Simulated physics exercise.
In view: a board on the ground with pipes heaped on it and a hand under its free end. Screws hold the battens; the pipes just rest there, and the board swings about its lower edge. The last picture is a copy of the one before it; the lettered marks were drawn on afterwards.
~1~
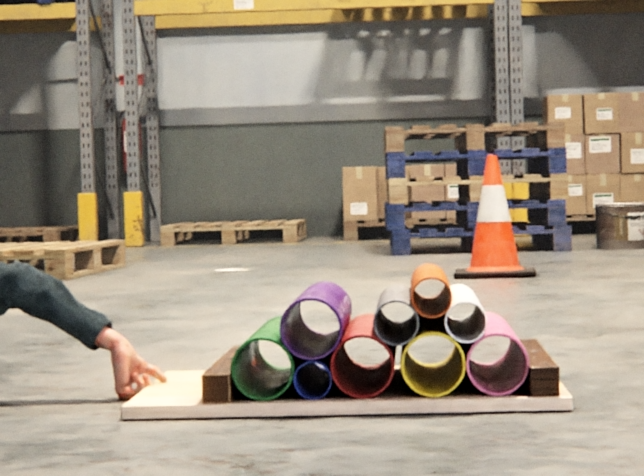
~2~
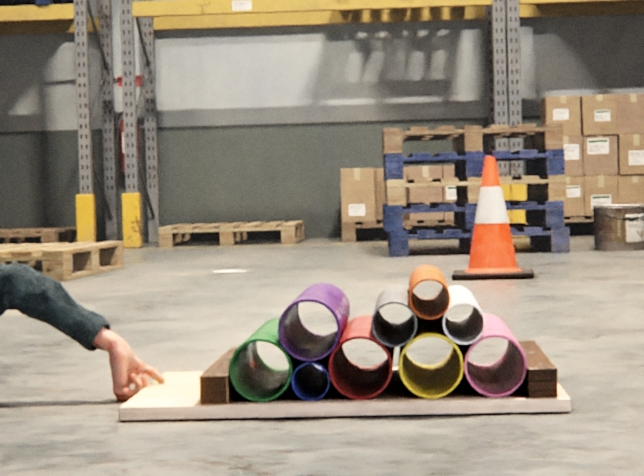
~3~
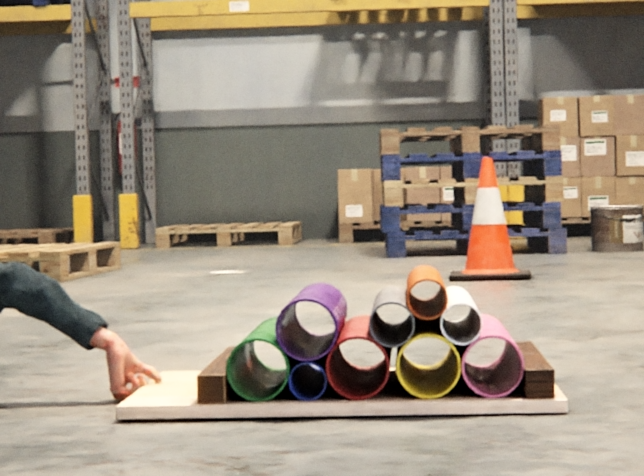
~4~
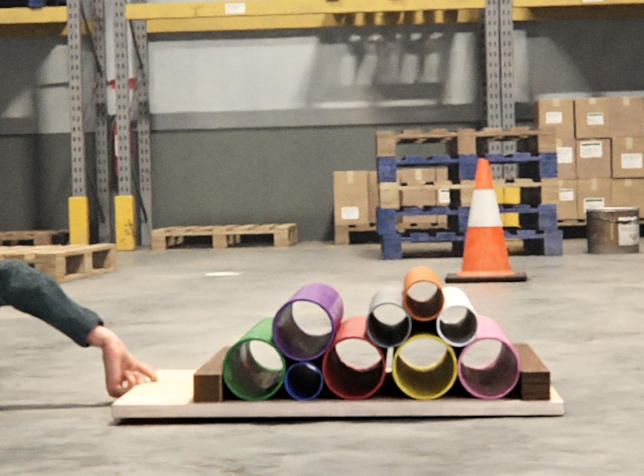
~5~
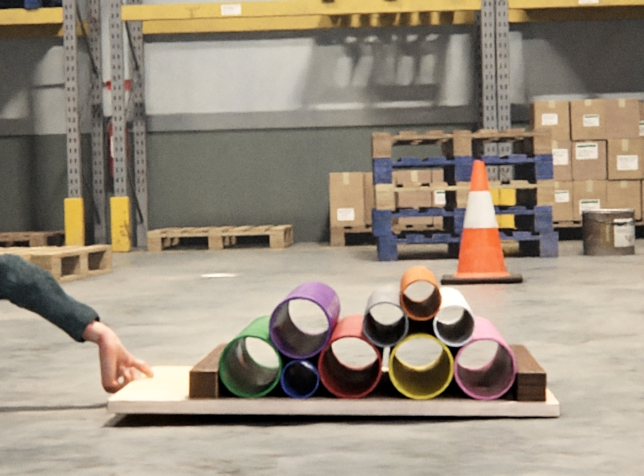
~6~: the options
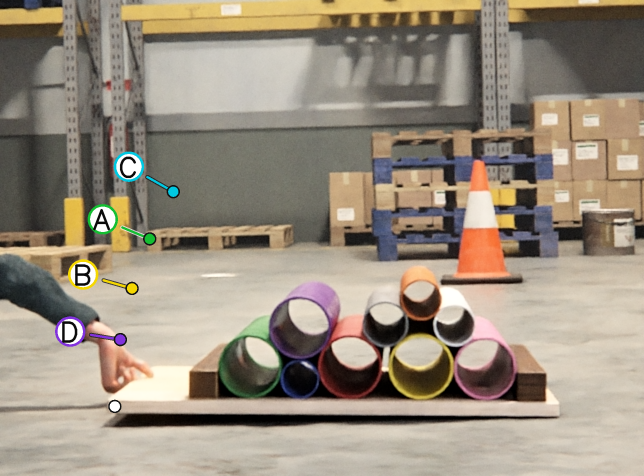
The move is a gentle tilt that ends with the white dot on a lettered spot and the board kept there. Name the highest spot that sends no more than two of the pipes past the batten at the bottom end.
The last mark within the limit is C.
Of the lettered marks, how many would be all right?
Four of the four.
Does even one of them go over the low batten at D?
No.
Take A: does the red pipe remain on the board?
Yes.
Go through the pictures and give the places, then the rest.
Purple pipe (311, 329); white pipe (466, 322); orange pipe (431, 298), in the first frame.
Orange pipe (430, 299); board (349, 377), in the second frame.
Board (346, 377); green pipe (258, 370); pink pipe (493, 366), in the third frame.
Board (341, 377); green pipe (254, 369); blue pipe (304, 381), in the fourth frame.
Board (338, 376); green pipe (250, 367); blue pipe (300, 379), in the fifth frame.
On the marked copy, A at (150, 239); B at (132, 288); C at (173, 191); D at (120, 340); the white dot at (115, 406).
With C. Early on, board at 18°.
Further on, board at 31°.
At the end, board at 31°, two over the low batten (white, orange).
As for the rest, A none over the low batten; B none over the low batten; D none over the low batten.
